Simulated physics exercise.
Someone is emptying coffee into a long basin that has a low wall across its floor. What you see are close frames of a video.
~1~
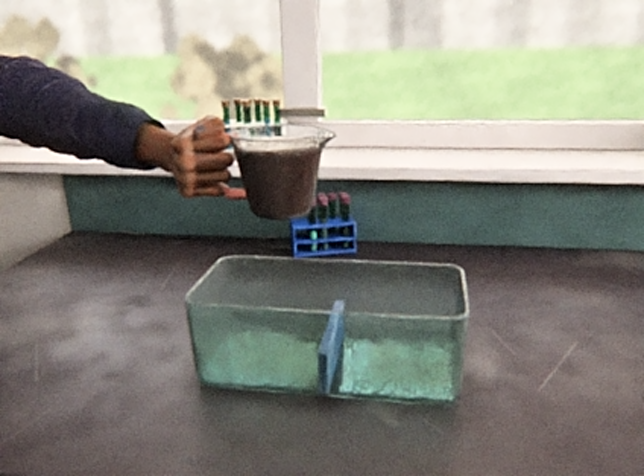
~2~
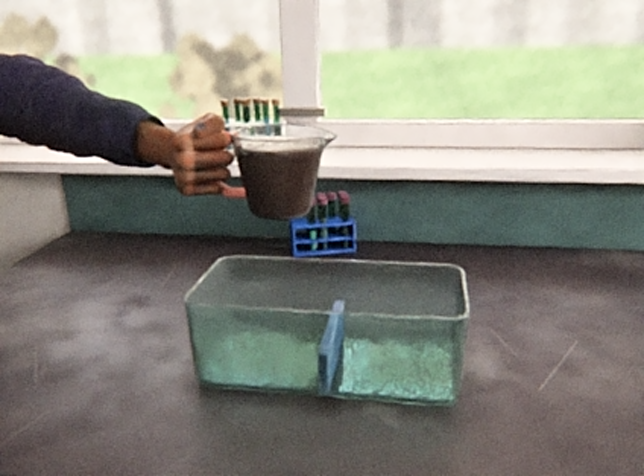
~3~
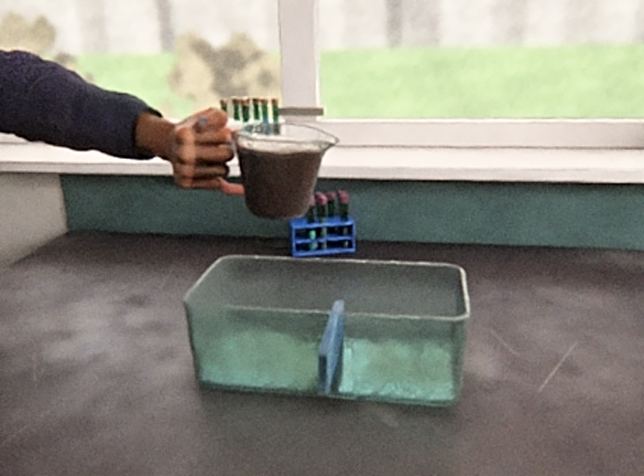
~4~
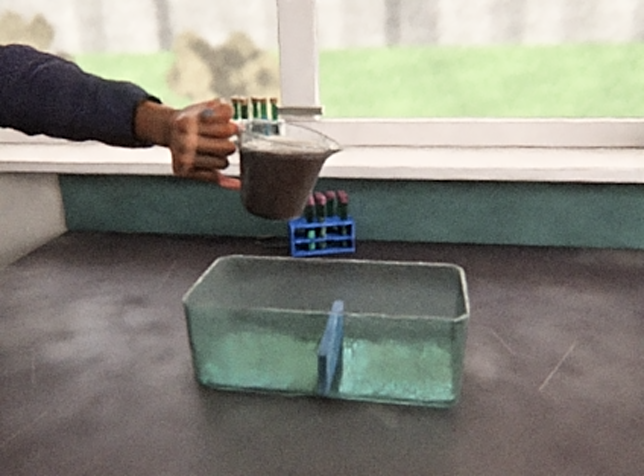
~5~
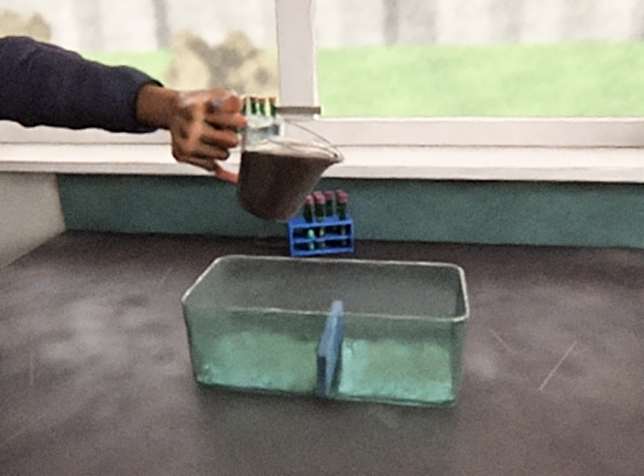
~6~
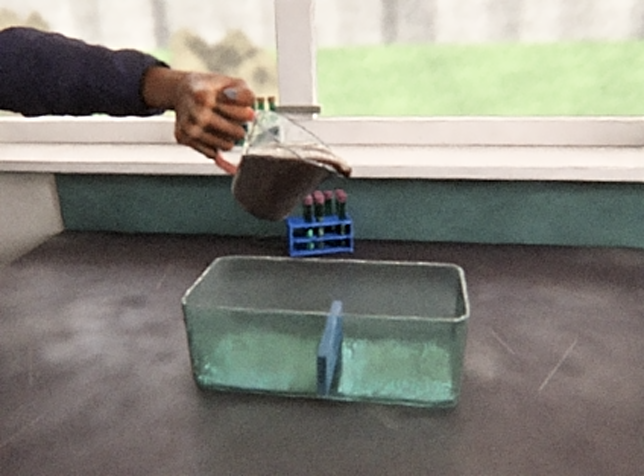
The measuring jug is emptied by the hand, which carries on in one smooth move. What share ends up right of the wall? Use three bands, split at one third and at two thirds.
Over two thirds ends up there.
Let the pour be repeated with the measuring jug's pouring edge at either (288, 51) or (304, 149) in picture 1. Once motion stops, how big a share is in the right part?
First place gives some 80 %, second place some 65 %.
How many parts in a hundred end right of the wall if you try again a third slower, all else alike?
About 95 %.
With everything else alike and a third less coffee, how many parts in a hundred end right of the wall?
The share comes to roughly 90 per cent.
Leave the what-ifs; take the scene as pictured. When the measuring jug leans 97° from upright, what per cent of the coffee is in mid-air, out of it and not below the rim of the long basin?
It's close to 30 %.
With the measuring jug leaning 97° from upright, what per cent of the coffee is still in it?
Still holding around 35 %, give or take.
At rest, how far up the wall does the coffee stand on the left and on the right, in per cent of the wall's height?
The left side ends up close to 0, the right side close to 30.
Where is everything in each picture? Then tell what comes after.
In the first frame, tilt 0°; pouring edge (337, 134); surface from (239, 144) to (322, 145); the long basin's rim runs from (204, 279) to (465, 291); the wall's top is at (332, 326).
In the second frame, tilt 1°; pouring edge (338, 136); surface from (240, 143) to (323, 145).
In the third frame, tilt 6°; pouring edge (340, 140); surface from (242, 142) to (324, 147).
In the fourth frame, tilt 13°; pouring edge (344, 149); surface from (244, 143) to (329, 149).
In the fifth frame, tilt 22°; pouring edge (346, 160); surface from (247, 146) to (337, 151).
In the sixth frame, tilt 34°; pouring edge (347, 173); surface from (247, 152) to (344, 164); 3 per cent is over the edge.
A moment on, the measuring jug is tipped on its side and 33 per cent is still to pour, 0 is left of the wall and 37 right of it.
Next, the measuring jug is tipped right over and 1 per cent is still to pour, 3 is left of the wall and 91 right of it.
Then the measuring jug is tipped right over and 0 per cent is still to pour, 5 is left of the wall and 93 right of it.
Later the measuring jug is tipped right over and 0 per cent is still to pour, 5 is left of the wall and 93 right of it.
In the end 5 per cent lies left of the wall, 93 right of it and 1 outside.
